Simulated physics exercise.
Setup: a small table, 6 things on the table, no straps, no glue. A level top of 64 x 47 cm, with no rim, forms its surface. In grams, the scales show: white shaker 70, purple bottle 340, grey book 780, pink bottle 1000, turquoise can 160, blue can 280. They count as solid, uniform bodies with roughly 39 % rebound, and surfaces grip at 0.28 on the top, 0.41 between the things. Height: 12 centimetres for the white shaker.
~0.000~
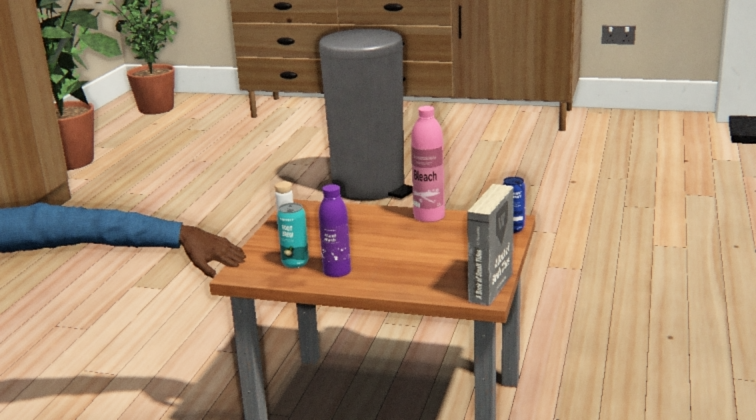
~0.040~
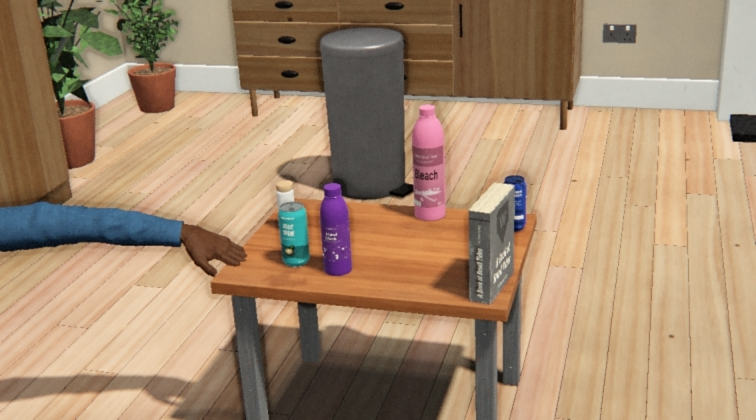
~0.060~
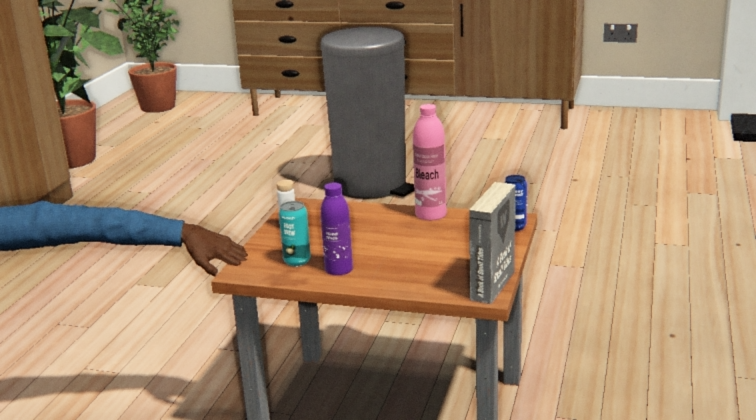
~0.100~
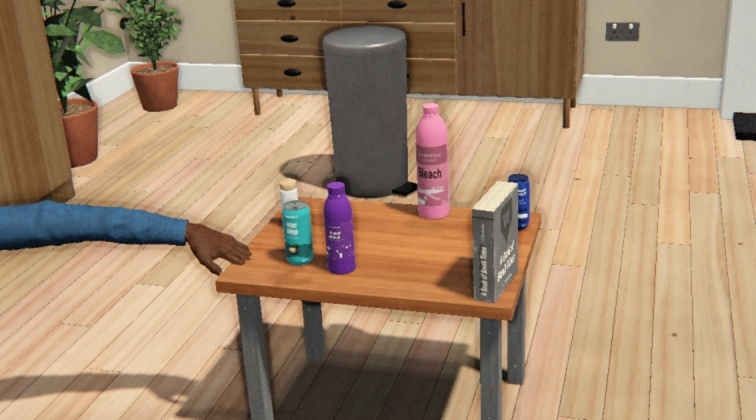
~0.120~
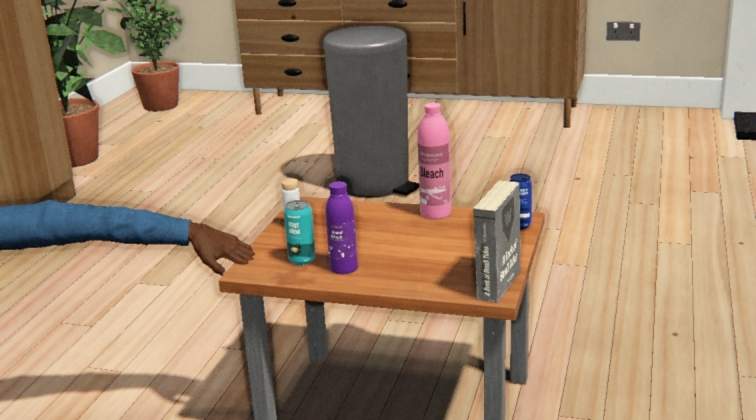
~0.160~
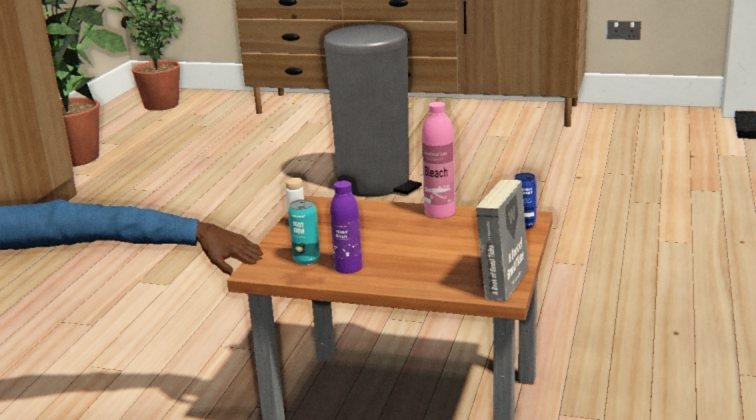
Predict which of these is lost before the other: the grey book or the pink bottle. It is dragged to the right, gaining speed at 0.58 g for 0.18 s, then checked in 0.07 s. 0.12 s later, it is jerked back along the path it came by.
Before the other: The first one named.
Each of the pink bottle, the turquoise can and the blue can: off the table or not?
Once it all settles, the pink bottle stays on its surface, the turquoise can stays on its surface and the blue can leaves its surface.
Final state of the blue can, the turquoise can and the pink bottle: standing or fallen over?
In the last frame the blue can does not stay up, the turquoise can remains up and the pink bottle remains up.
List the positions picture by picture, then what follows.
The first picture shows grey book (491, 244); pink bottle (428, 164).
The second picture shows turquoise can (294, 235); blue can (514, 204).
The third picture shows purple bottle (336, 228).
The fourth picture shows turquoise can (298, 233); blue can (518, 202).
The fifth picture shows table 1 cm from its start; purple bottle (341, 227).
The sixth picture shows table 3 cm from its start; grey book (503, 239) 5° off upright; pink bottle (439, 159).
After 0.36 s, table 13 cm from its start; grey book 69° off upright near (540, 259); pink bottle moved 3 cm near (475, 161); purple bottle moved 3 cm.
After 0.56 s, table 8 cm from its start; grey book on its side near (559, 275); pink bottle moved 3 cm near (479, 162); white shaker moved 3 cm.
After 0.76 s, grey book and blue can now off the table; pink bottle moved 5 cm near (451, 160); white shaker moved 5 cm.
After 1.06 s, pink bottle moved 4 cm near (450, 160); white shaker moved 4 cm; turquoise can moved 4 cm.
In the end (1.4 s), off the table, grey book and blue can; the other 4 under 5 cm from the start. At the end, from the last picture's camera, pink bottle near (450, 160). Grey book went at 0.28 s; pink bottle was never lost.
